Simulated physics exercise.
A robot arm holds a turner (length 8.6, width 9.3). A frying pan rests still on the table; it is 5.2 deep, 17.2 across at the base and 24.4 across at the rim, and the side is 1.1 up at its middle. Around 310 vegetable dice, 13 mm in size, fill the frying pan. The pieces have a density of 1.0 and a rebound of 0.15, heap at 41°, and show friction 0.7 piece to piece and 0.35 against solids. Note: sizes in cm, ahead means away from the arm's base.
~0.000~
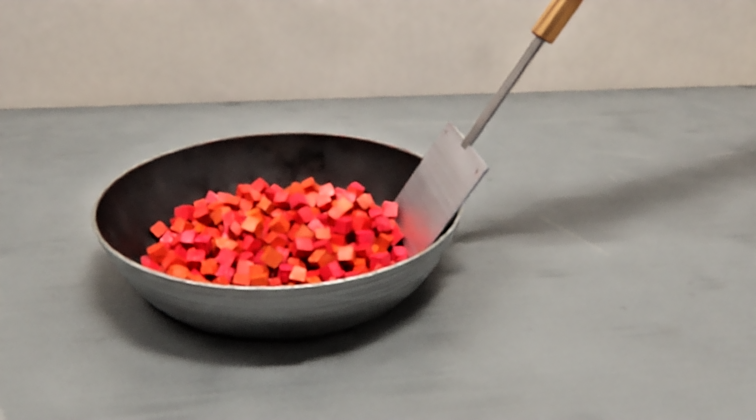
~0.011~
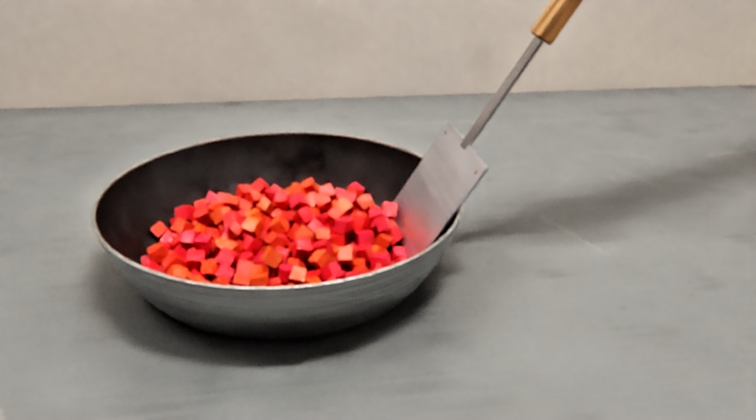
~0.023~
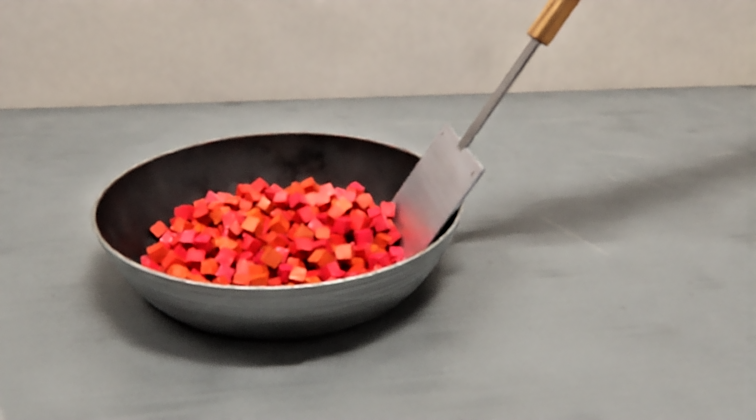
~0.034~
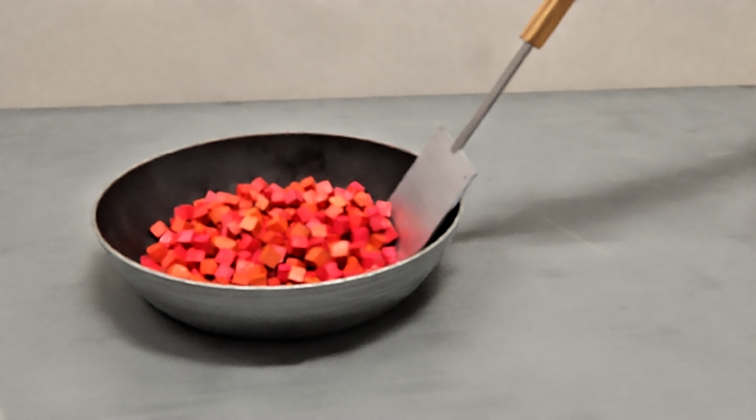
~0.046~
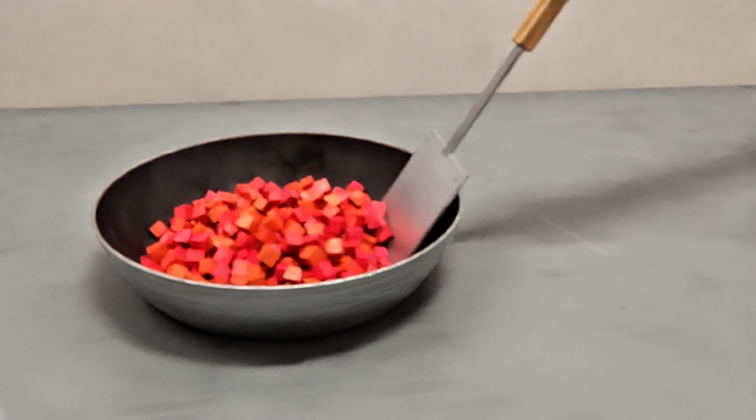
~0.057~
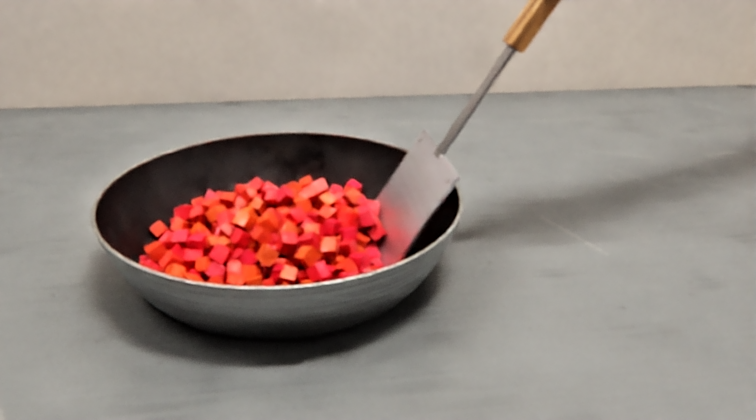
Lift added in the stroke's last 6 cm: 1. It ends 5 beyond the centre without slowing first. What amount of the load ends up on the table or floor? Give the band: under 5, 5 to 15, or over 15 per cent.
Under 5 per cent.
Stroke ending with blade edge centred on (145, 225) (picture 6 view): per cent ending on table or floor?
Around 45 percent.
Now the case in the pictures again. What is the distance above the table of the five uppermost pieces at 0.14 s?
5 cm.
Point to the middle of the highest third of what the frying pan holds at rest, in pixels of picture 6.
I'd say around pixel (156, 211).
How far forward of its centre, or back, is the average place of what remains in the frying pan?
Some 5.5 cm ahead of the centre.
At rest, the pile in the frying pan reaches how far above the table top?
Near 7.0 centimetres high.
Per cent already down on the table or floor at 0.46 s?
I'd say close to 2 in a hundred.
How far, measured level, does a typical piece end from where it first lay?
Roughly 5 centimetres.
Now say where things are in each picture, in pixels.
The turner top edge at (468, 143), sloping 58°; upper third of the load around (295, 225), from x 145 to 405, top at y 190; 312 in the frying pan, in the first picture.
The turner top edge at (467, 143), sloping 58°; upper third of the load around (296, 225), from x 145 to 405, top at y 190, in the second picture.
The turner top edge at (464, 144), sloping 58°; upper third of the load around (296, 224), from x 145 to 405, top at y 190, in the third picture.
The turner top edge at (457, 148), sloping 58°; upper third of the load around (297, 225), from x 145 to 405, top at y 185, in the fourth picture.
The turner top edge at (449, 150), sloping 58°; upper third of the load around (293, 225), from x 145 to 405, top at y 185, in the fifth picture.
The turner top edge at (441, 151), sloping 58°; upper third of the load around (289, 227), from x 145 to 400, top at y 185; 312 in the frying pan, in the sixth picture.
After 0.14 s, sloping 58°, highest piece 6 above the table; 312 in the frying pan.
After 0.22 s, sloping 58°, highest piece 8 above the table; 312 in the frying pan.
After 0.46 s, sloping 58°, highest piece 7 above the table; 303 in the frying pan, 9 on the table or floor.
After 1.51 s, sloping 58°, highest piece 7 above the table; 303 in the frying pan, 9 on the table or floor.
In the end, 303 in the frying pan, 9 on the table or floor. That is 3 % on the table or floor.
